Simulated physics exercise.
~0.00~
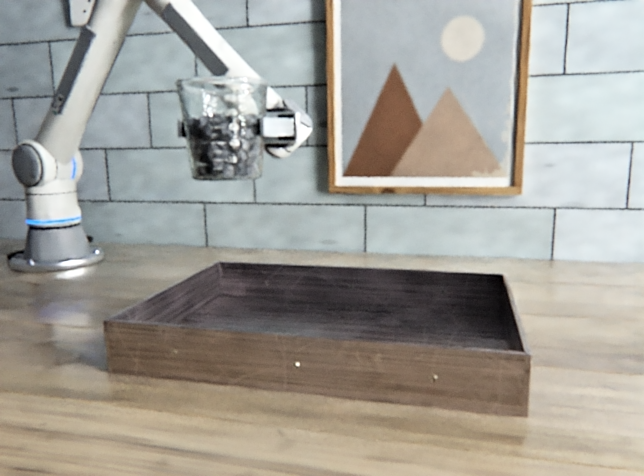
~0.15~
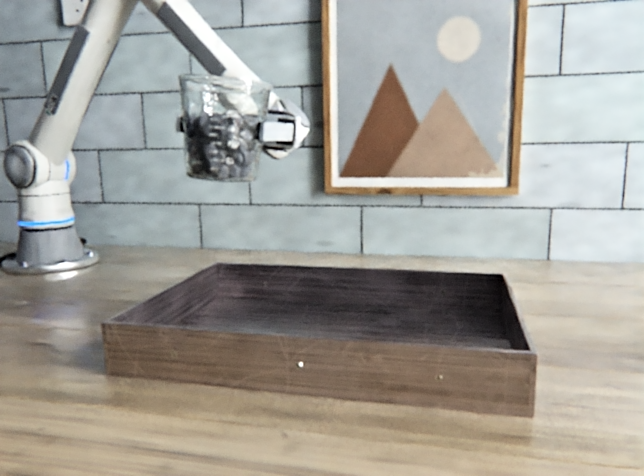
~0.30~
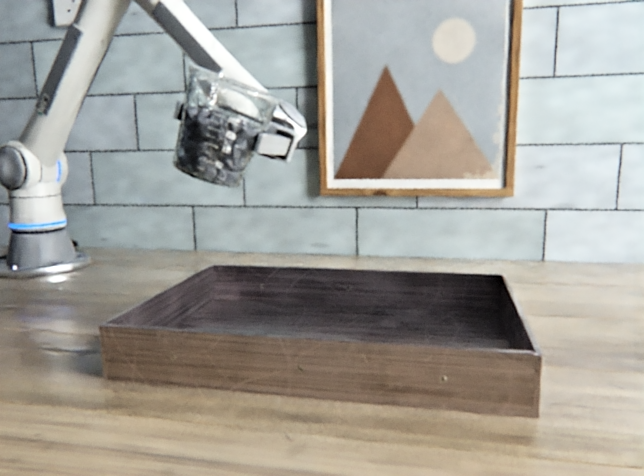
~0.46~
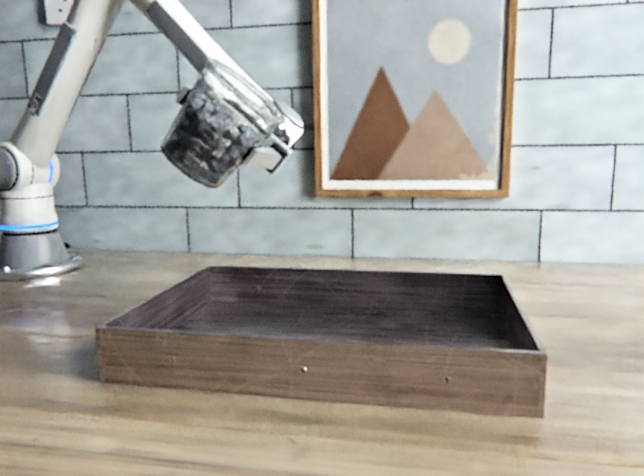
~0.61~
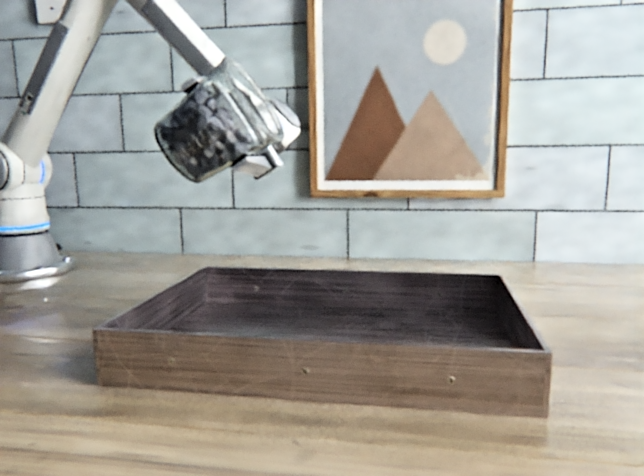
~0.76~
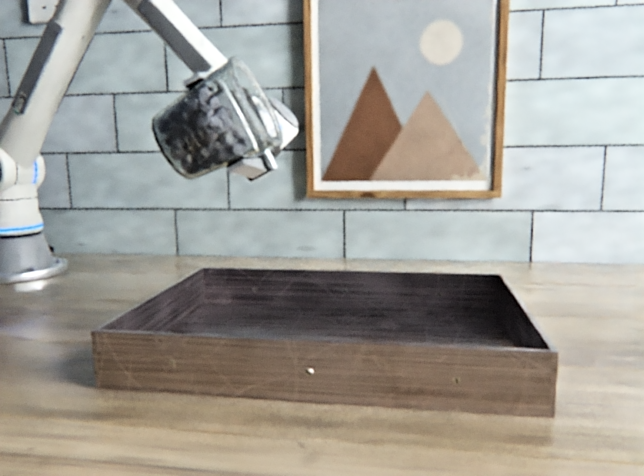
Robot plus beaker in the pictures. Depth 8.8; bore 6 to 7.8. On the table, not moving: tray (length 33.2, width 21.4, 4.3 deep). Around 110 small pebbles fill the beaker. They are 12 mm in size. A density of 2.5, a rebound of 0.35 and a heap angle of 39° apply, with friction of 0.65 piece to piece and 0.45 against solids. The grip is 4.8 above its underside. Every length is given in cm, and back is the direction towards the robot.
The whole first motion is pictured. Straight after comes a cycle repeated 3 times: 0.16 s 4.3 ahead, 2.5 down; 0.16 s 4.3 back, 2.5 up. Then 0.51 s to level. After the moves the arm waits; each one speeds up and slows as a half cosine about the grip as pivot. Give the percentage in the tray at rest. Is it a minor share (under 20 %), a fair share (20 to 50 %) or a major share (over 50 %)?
It is a minor share.
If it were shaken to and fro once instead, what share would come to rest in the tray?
In that case it would be roughly 5 per cent.
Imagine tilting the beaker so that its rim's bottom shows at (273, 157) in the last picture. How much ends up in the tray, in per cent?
Estimate: About 20 per cent.
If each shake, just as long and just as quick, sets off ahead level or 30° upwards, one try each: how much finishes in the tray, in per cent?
It comes to around 10 per cent on the first try and around 30 per cent on the second.
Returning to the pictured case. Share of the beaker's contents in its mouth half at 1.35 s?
Around 35 in a hundred.
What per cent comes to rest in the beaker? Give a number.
I'd estimate close to 95 percent finishes there.
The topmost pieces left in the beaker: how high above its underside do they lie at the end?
It reaches close to 8.0 cm in the end.
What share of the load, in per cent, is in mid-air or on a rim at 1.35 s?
1 %.
After 1.35 s, tilted 64° forward, highest piece 21 above the table; 102 in the beaker, 3 in the tray, 1 in flight or on a rim.
After 1.94 s, tilted 40° forward, highest piece 21 above the table; 102 in the beaker, 4 in the tray.
After 2.43 s, level, highest piece 23 above the table; 102 in the beaker, 4 in the tray.
After 3.48 s, level, highest piece 23 above the table; 102 in the beaker, 4 in the tray.
In the end, 102 in the beaker, 4 in the tray. That is 4 % in the tray.
